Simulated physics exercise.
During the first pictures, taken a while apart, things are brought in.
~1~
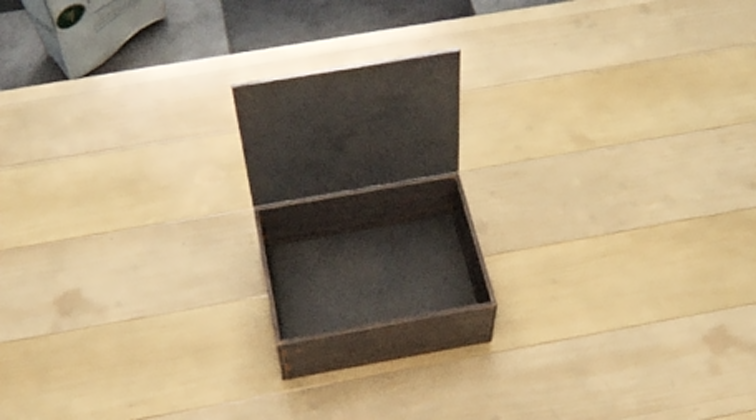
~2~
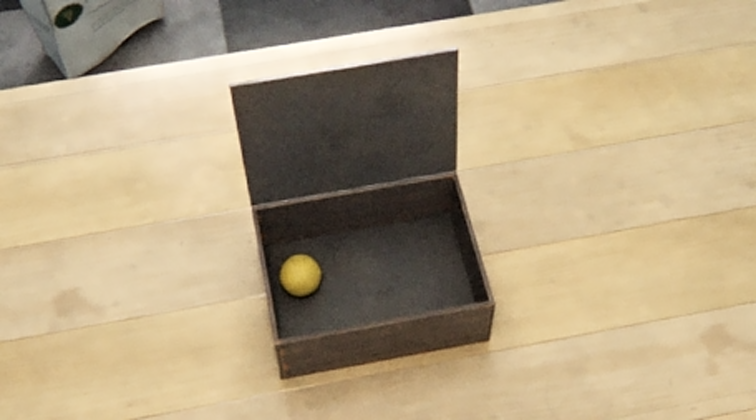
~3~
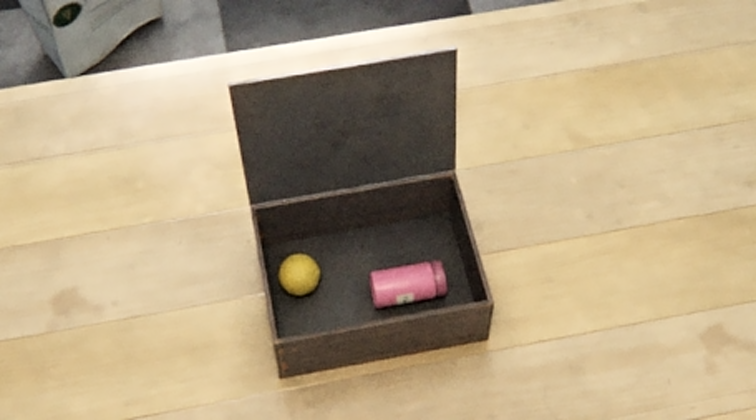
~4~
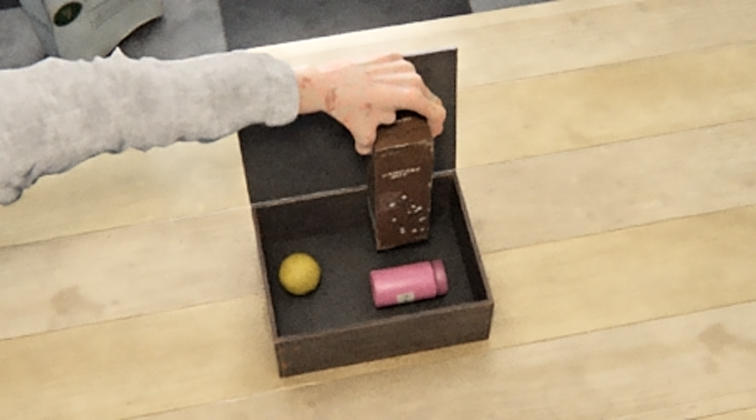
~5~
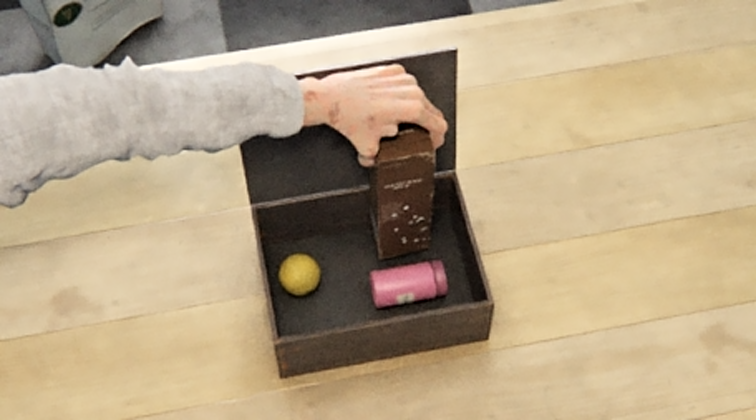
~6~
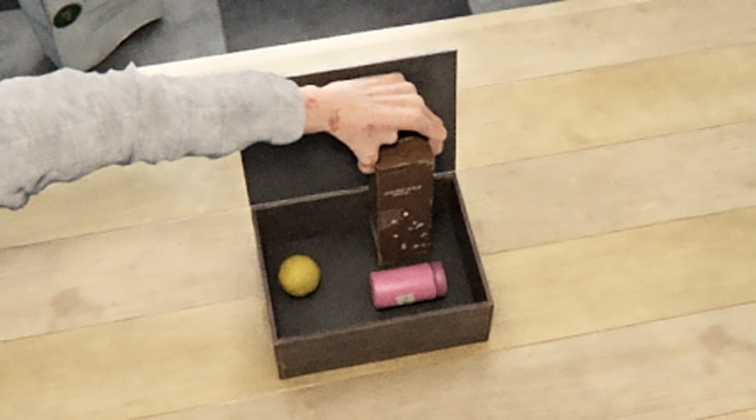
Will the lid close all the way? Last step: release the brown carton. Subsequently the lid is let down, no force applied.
No.
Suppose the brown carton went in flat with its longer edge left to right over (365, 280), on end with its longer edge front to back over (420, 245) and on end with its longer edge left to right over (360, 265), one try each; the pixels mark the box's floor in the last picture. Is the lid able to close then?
On the first attempt the lid settles shut, on the second it remains open a bit, and on the third it remains open a bit.
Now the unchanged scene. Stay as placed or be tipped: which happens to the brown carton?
As it turns out, it changes its angle.
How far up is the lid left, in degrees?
The answer is about 18 degrees.
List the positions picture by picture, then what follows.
In the first picture, the last thing is not in view yet.
In the second picture, the last thing is not in view yet; yellow lemon (301, 276).
In the third picture, the last thing is not in view yet; yellow lemon (299, 275).
The fourth picture shows on its way; brown carton (398, 181); yellow lemon (300, 274).
The fifth picture shows on its way; brown carton (401, 192); yellow lemon (300, 275).
The sixth picture shows put in, still held; brown carton (400, 198); yellow lemon (299, 276).
Then, 1.30 s on from there, lid 82° above the rim.
Then, 1.80 s on from there, lid 44° above the rim; brown carton turned 34° from how it was put near (413, 244).
Then, 2.00 s on from there, lid 20° above the rim; brown carton turned 61° from how it was put near (415, 262).
Then, 3.40 s on from there, lid 17° above the rim; brown carton turned 61° from how it was put near (415, 262); pink shaker shifted about its own width.
In the end, lid 17° above the rim; toppled in the box, brown carton; moved from the start, pink shaker; yellow lemon unmoved. At the end, from the last picture's camera, brown carton near (415, 262).
